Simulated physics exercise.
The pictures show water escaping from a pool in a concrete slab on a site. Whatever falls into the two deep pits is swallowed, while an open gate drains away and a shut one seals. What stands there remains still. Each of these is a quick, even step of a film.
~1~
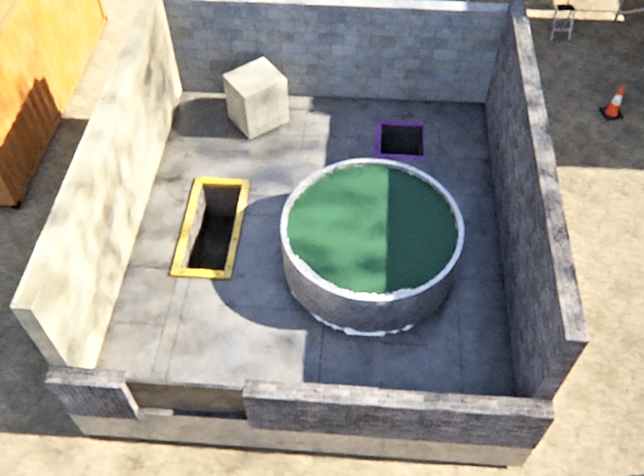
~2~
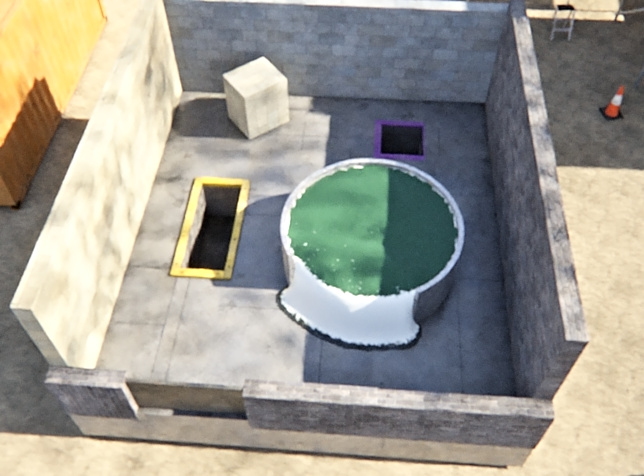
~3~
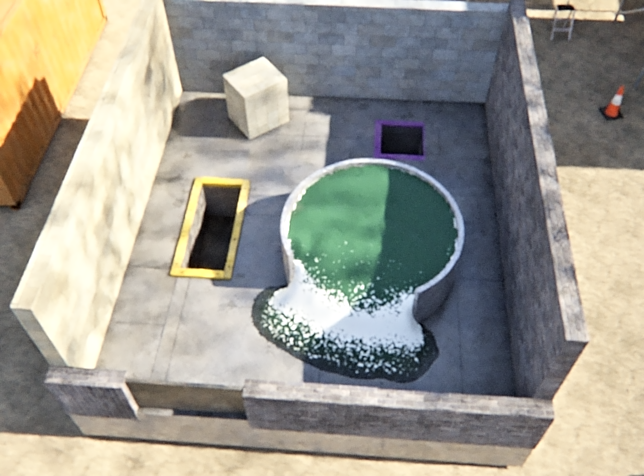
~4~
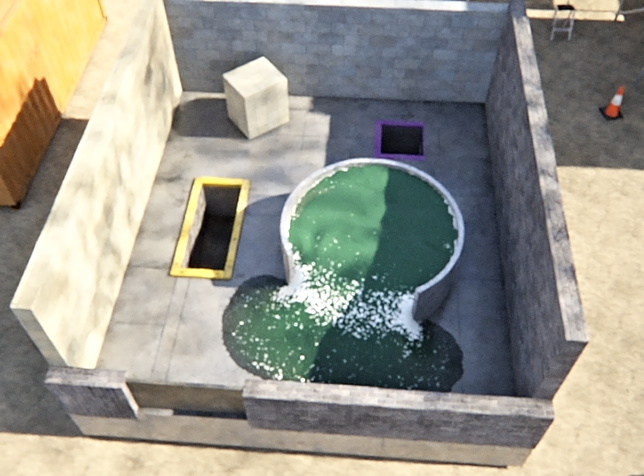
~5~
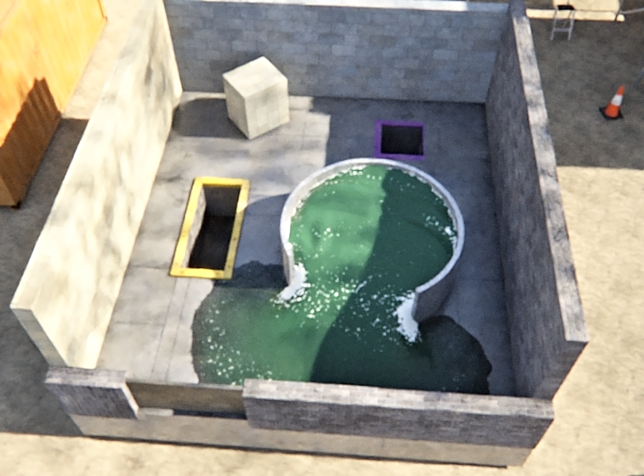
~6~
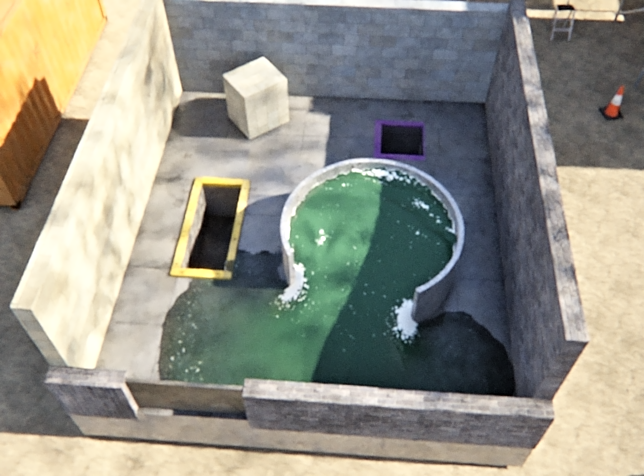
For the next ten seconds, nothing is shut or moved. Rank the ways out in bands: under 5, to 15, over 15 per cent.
Outcome: Gate: Short of a twentieth. Purple pit: A twentieth to fifteen per cent. Yellow pit: Upwards of fifteen per cent.
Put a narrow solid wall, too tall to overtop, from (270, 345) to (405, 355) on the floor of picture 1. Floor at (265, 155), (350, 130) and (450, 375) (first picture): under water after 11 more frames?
Going one after another, I'd say kept clear of the flood, then kept clear of the flood, then reached by the flood.
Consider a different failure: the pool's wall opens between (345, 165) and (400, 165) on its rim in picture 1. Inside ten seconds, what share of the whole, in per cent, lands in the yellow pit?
Share to the yellow pit: 4 in a hundred.
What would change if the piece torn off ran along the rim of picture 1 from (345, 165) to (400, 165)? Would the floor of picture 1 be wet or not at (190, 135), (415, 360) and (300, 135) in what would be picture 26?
In that order: Flooded, clear, flooded.
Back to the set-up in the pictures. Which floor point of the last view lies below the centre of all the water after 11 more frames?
It is near (322, 319).
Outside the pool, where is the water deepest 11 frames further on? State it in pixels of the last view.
I'd say near (101, 393).
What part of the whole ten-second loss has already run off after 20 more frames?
Log: Around 15 %, estimated.
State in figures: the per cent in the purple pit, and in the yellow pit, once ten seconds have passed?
Approximate shares: 8 per cent and 22 per cent.
A moment on, water covers 30 % of the floor; the gate 0 %, the purple pit 0 %, the yellow pit 0 %.
Next, water covers 40 % of the floor; the gate 0 %, the purple pit 0 %, the yellow pit 0 %.
Then, water covers 70 % of the floor; the gate 0 %, the purple pit 0 %, the yellow pit 4 %.
Later, water covers 90 % of the floor; the gate 0 %, the purple pit 3 %, the yellow pit 11 %.
In the end, water covers 100 % of the floor; the gate 0 %, the purple pit 8 %, the yellow pit 21 %.
